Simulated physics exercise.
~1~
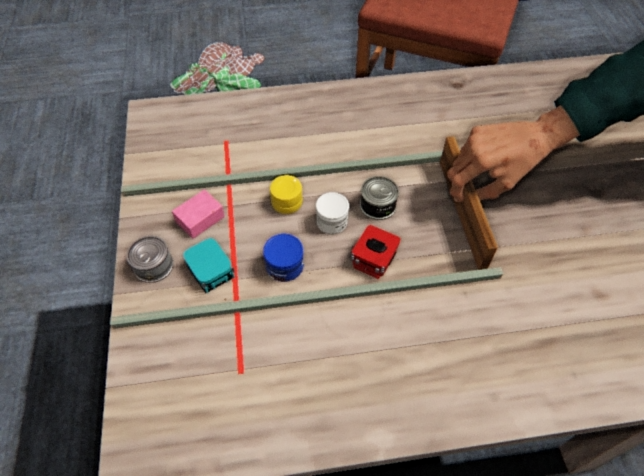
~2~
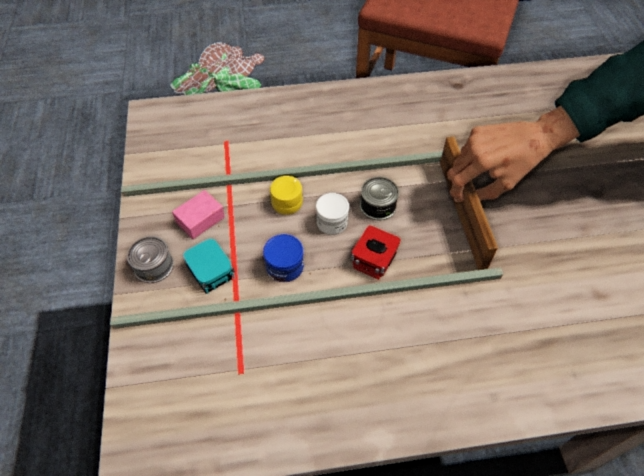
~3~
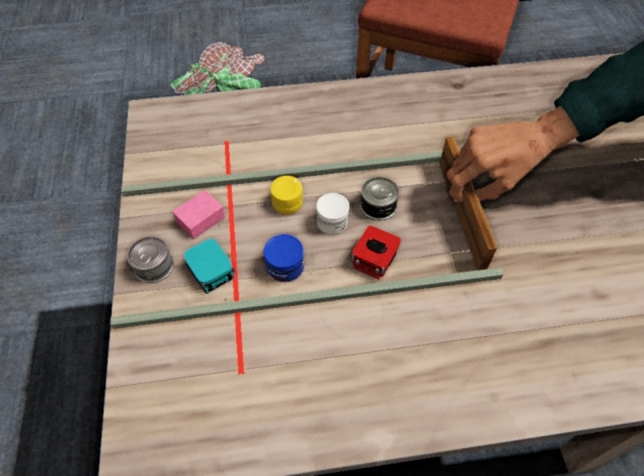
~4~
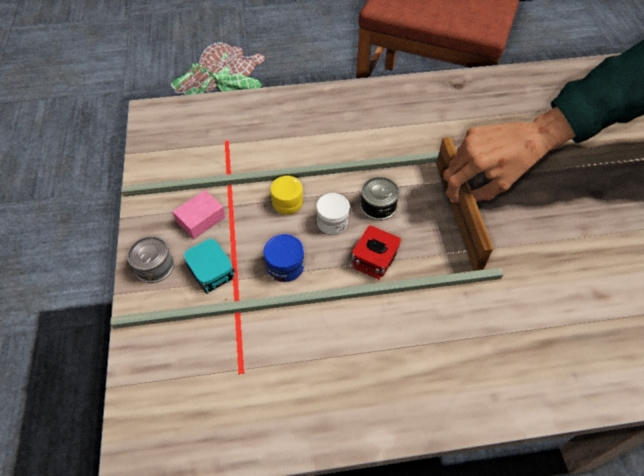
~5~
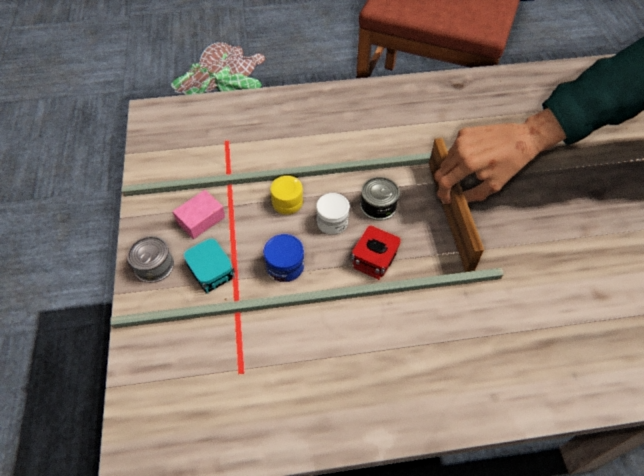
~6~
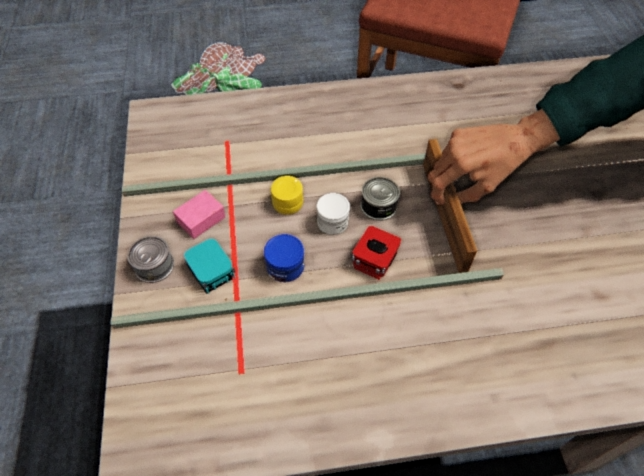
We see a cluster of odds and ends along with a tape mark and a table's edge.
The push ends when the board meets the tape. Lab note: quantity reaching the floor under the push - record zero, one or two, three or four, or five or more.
The fallen count comes to none.
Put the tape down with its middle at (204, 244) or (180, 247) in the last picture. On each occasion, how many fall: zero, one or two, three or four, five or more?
First tape: One or two; second tape: Either one or two.
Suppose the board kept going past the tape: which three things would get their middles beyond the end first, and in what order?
The order is the grey pot, the turquoise case, the blue tub.
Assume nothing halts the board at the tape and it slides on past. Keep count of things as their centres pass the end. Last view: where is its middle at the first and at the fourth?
It sits near (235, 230), and then near (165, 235).
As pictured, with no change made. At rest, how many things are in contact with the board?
The count is 4.
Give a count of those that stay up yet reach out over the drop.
It totals 1.
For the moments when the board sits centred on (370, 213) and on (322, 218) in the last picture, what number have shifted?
It comes to 3 for the first spot, 5 for the other.
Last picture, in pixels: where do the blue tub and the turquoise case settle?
About (177, 276), and the other about (144, 270).
Soon after, none off yet; grey pot at rest near (151, 259); pink block at rest near (200, 214); turquoise case at rest near (210, 266).
Then, none off yet; grey pot moving near (148, 259); pink block at rest near (200, 214); turquoise case moved about its own width near (184, 270).
At rest, the number that fall off is zero.
